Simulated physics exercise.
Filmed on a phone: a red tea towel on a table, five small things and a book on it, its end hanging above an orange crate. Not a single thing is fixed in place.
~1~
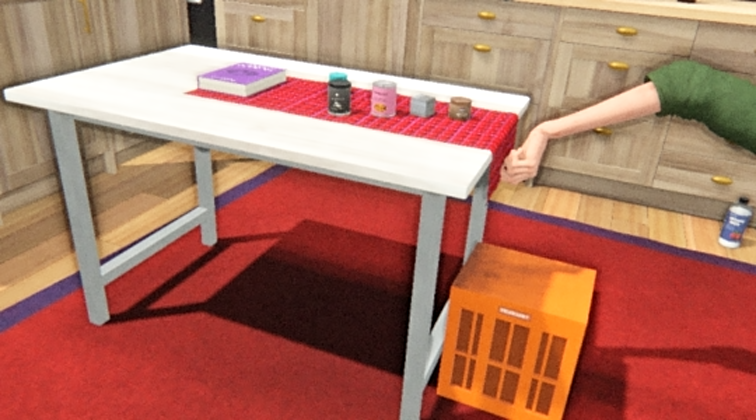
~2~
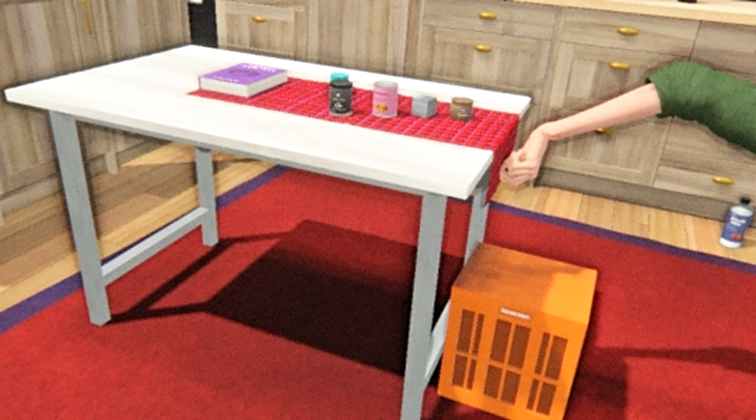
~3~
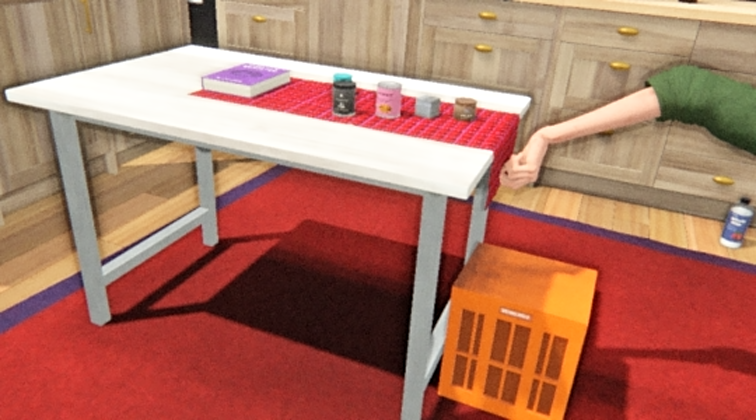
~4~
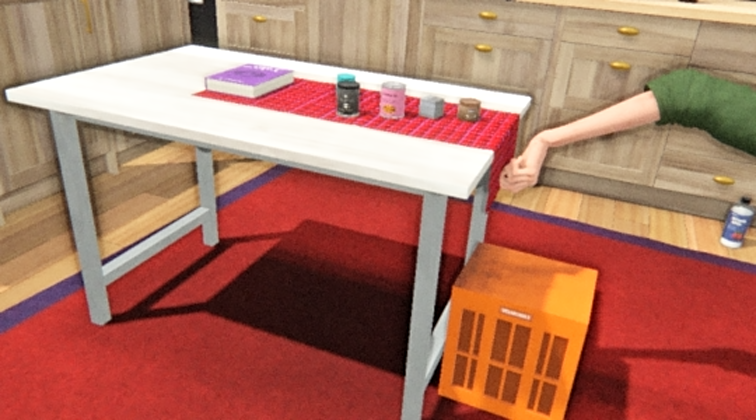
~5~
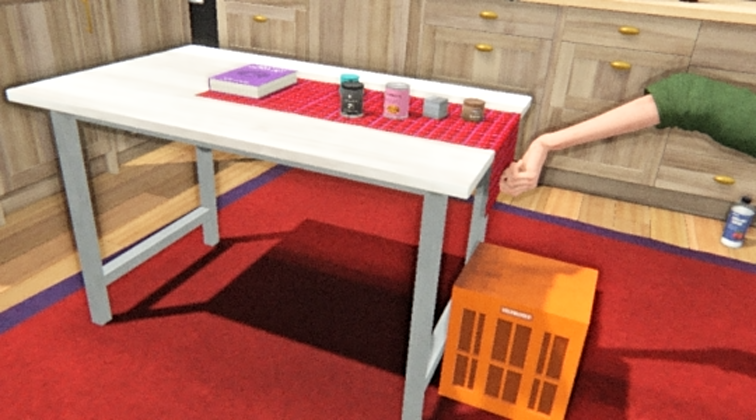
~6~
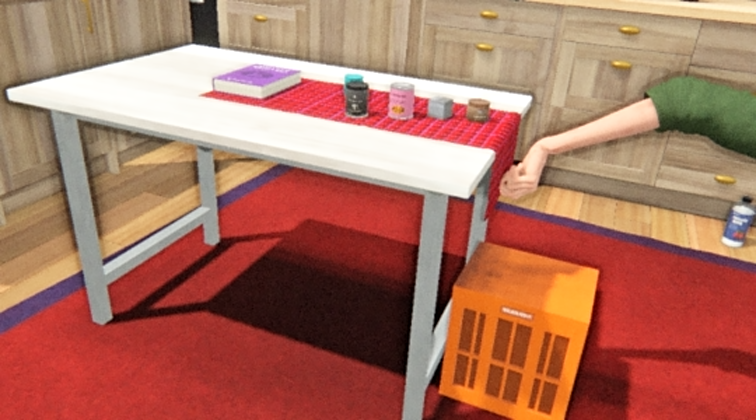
A hand at the table's right edge slowly drew a red cloth down a little above an orange crate, and the purple book, cans and small pots on it slid slightly to the right together.
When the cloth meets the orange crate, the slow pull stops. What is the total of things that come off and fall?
A pair of things drop off.
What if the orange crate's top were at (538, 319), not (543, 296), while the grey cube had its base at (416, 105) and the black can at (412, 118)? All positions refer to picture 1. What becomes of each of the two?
Observed: Grey cube departs; black can departs.
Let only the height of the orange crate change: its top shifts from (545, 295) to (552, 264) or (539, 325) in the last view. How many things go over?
1 and 3.
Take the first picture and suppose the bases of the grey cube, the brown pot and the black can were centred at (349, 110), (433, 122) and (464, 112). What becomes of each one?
The grey cube ends up on top still, the brown pot ends up off the top, the black can ends up off the top.
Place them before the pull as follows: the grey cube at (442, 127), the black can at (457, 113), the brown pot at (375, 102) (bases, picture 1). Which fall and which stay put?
As for the grey cube, it leaves the top; the black can, it leaves the top; the brown pot, it holds its spot.
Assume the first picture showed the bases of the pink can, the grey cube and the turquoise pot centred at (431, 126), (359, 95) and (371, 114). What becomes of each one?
Of these three, the pink can takes a tumble, the grey cube rides it out, the turquoise pot rides it out.
Early on, hem near (496, 219); all still up.
Midway, hem near (492, 253); brown pot gone.
Near the end, hem on the crate; brown pot and grey cube gone.
Finally, hem on the crate; brown pot and grey cube gone. The count of fallen things is two.
